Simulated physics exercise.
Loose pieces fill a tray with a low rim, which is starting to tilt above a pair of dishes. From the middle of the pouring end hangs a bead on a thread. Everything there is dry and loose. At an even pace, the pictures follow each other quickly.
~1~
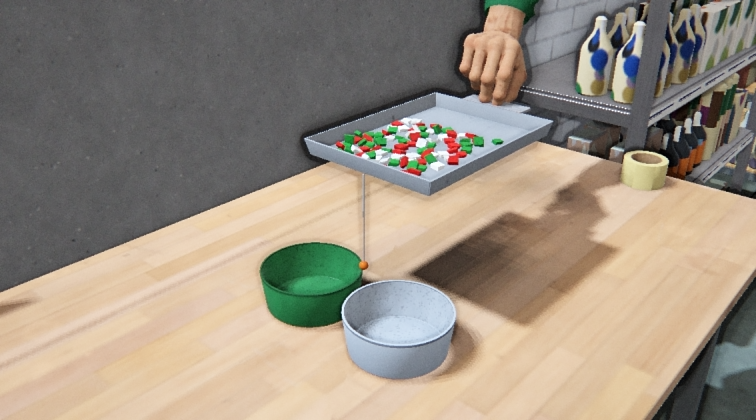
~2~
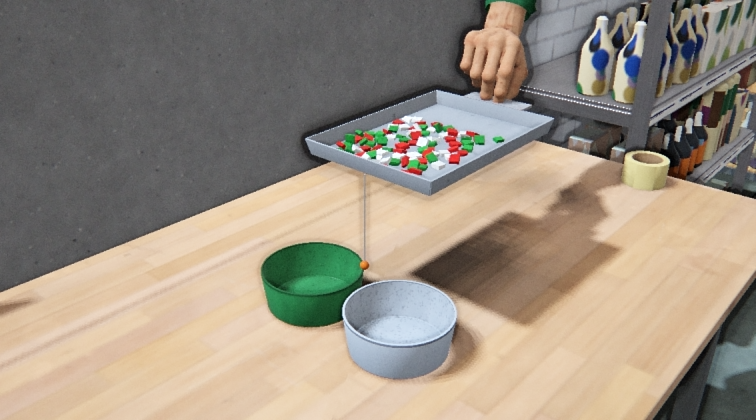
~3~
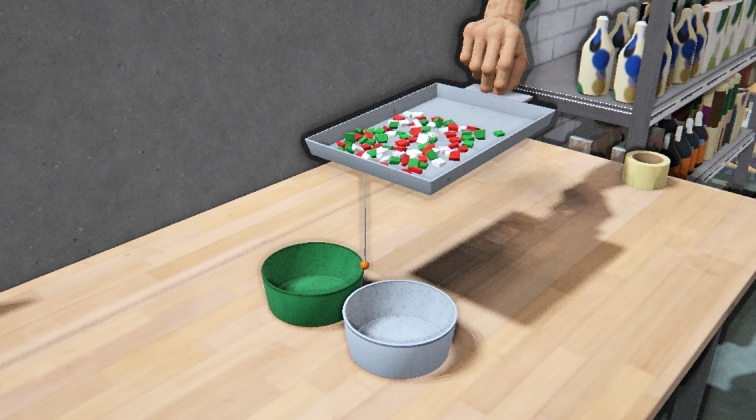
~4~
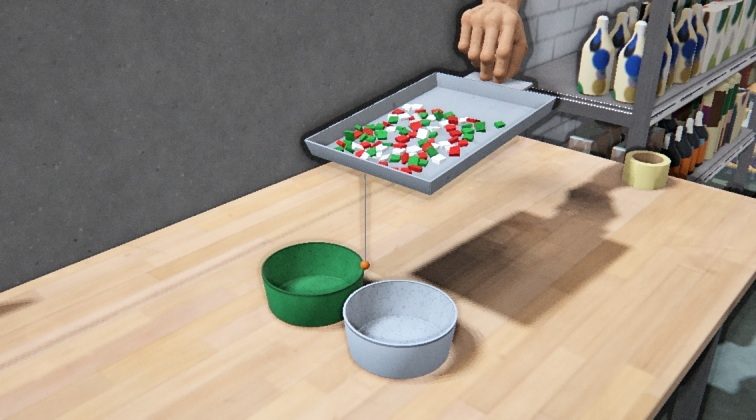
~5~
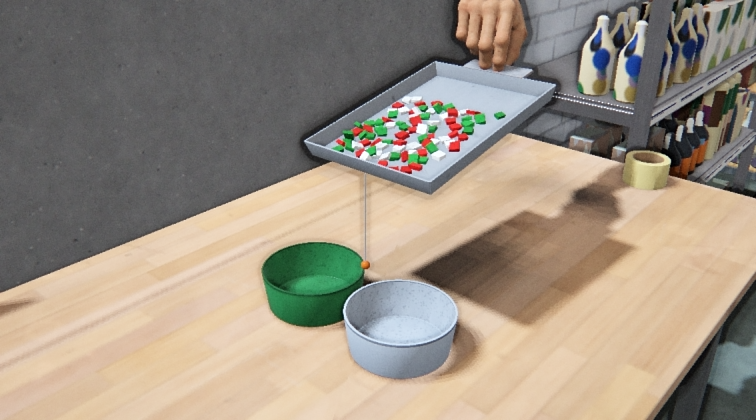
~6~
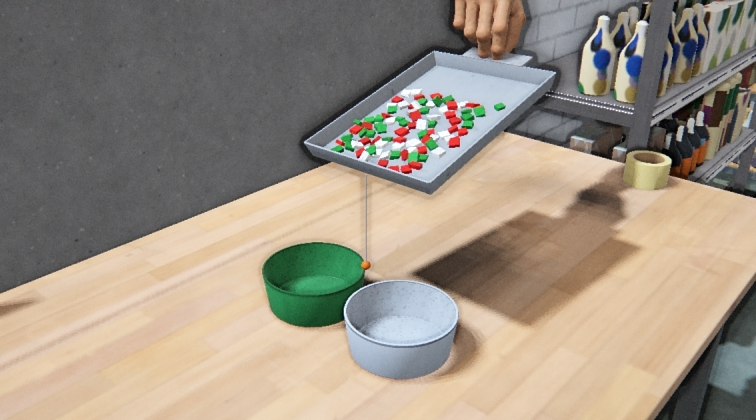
A hand gradually tilting a grey tray of red, white and green mosaic tiles above two dishes on a wooden table.
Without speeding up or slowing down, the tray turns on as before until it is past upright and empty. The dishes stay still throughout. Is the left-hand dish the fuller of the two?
Yes.
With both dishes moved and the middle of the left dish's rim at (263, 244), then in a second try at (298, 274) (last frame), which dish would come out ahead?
Case one: The dish at right. Case two: The dish at left.
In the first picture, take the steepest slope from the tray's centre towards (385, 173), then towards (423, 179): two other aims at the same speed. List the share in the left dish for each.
20 %, give or take, and then 0 %.
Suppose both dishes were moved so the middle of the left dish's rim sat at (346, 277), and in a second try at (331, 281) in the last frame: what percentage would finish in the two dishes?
In turn about 60 and about 80 percent.
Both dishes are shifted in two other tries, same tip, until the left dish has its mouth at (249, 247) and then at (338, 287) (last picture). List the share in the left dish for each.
About 0 per cent, then about 70 per cent.
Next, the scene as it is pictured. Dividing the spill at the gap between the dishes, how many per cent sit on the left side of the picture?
Close to 90 %.
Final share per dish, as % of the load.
The share is 60 per cent in the left dish and 20 per cent in the right dish.
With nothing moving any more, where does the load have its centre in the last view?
Somewhere around (314, 315) in the final view.
Soon after the last picture, tray tipped steeply; all on the tray.
A little later, tray tipped right over; most on the tray; a stray few in the right dish; a small part in the left dish; a small part outside both; a stray few in the air.
Later still, tray tipped past a quarter turn; about a quarter in the right dish; about two thirds in the left dish; about a quarter outside both.
At rest, tray tipped past a quarter turn; about a quarter in the right dish; about two thirds in the left dish; about a quarter outside both.
